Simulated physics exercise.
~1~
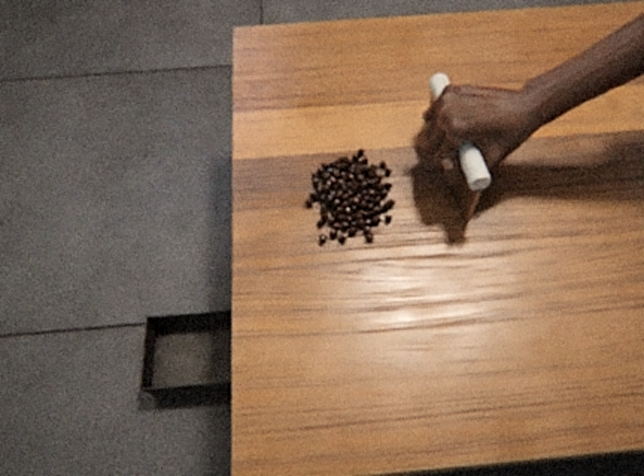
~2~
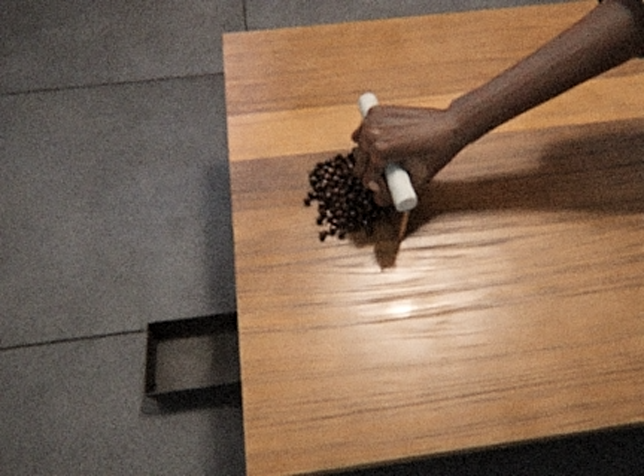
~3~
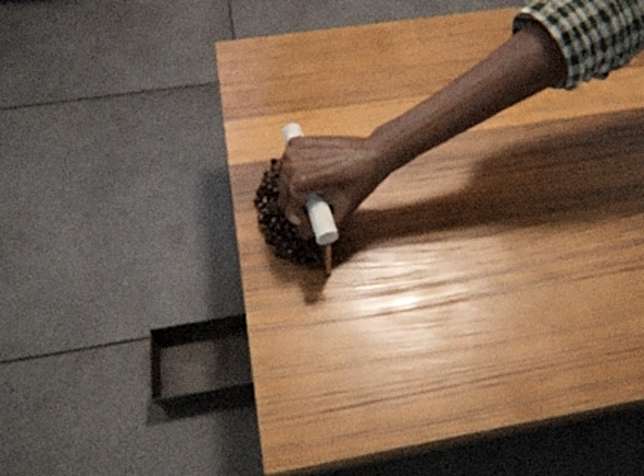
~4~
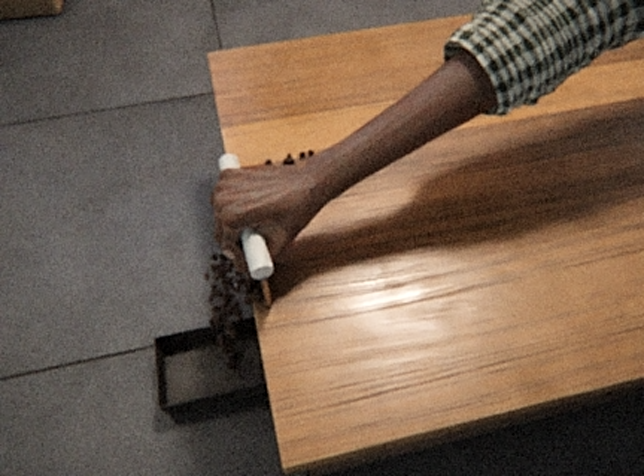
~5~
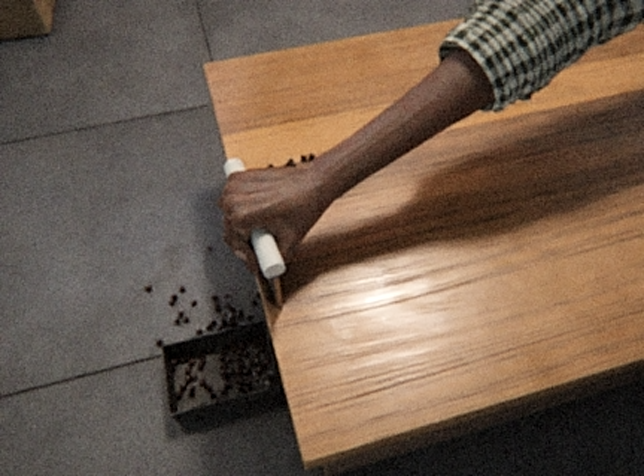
Hand with a white-handled scraper sweeping coffee beans left off a wooden tabletop, some landing in a black tin, others scattering.
